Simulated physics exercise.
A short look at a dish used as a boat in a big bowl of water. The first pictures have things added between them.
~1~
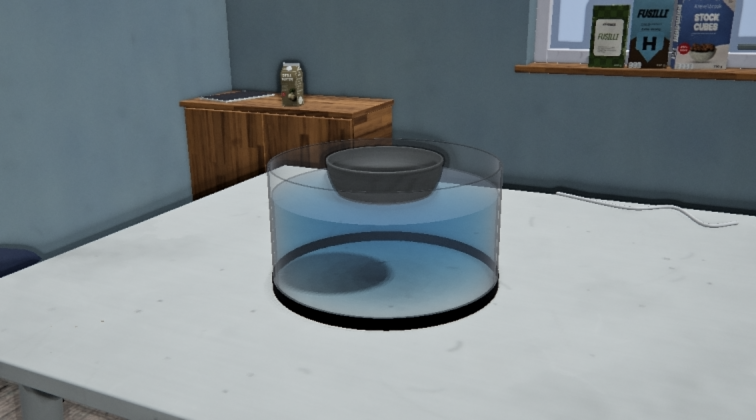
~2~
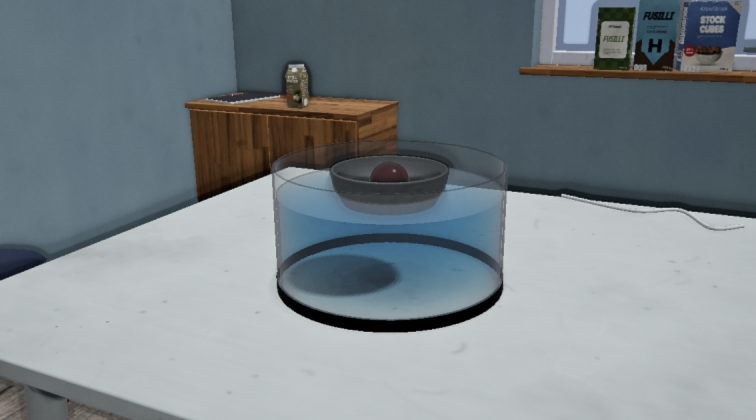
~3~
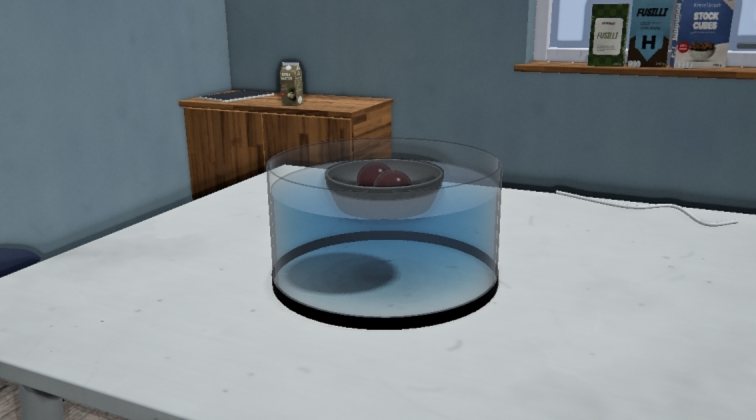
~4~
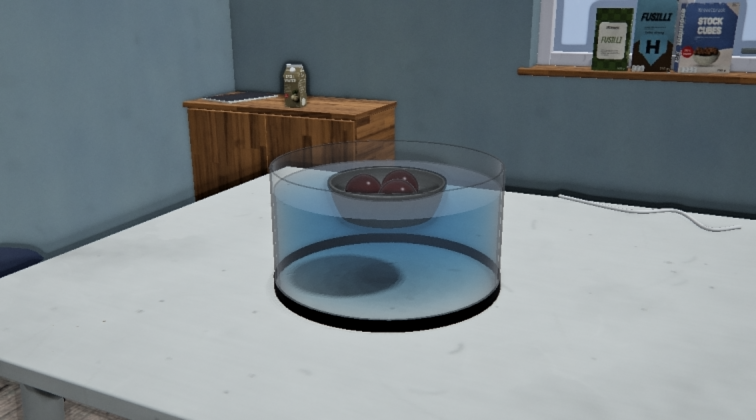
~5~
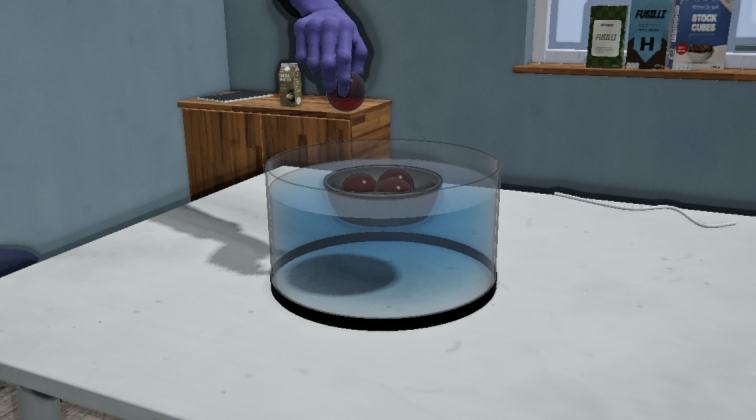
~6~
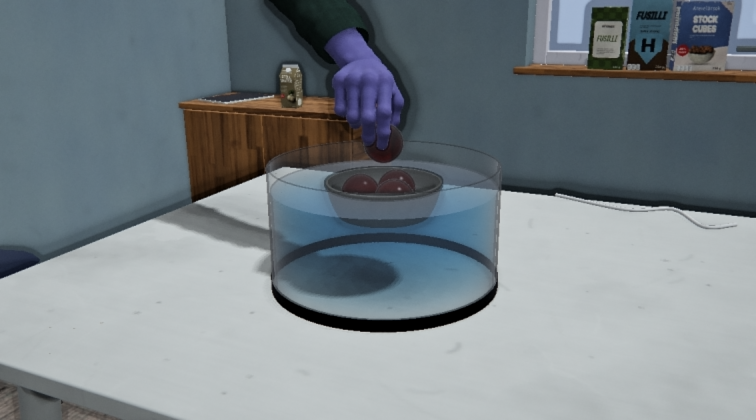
A purple hand in a dark sleeve comes in from the top late on, holding a dark red ball above a clear round tank of bluish water on a pale table, seen from slightly above. A grey dish floats inside, with a wooden cabinet and can behind left and packets on the windowsill right. Dark red balls appear in the dish, which sits lower, then the hand moves right and down toward it, as the view shifts very slightly.
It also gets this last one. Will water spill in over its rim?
Yes, it fills and goes down.
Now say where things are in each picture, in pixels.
The first picture shows dish (385, 160) empty; most of its side above the surface.
The second picture shows dish (389, 170) with one aboard; about two thirds of its side above the surface.
The third picture shows dish (384, 173) with two aboard; about a third of its side above the surface.
The fourth picture shows dish (387, 182) with three aboard; about a fifth of its side above the surface.
The fifth picture shows dish (383, 181) with three aboard; about a fifth of its side above the surface; the next glass marble in the hand at (346, 92).
The sixth picture shows dish (384, 182) with three aboard; about a fifth of its side above the surface; the next glass marble in the hand at (384, 143).
Next, the glass marble is in and the dish dips.
After that, water pours in over its edge.
Finally, the dish lies on the bottom with its load.
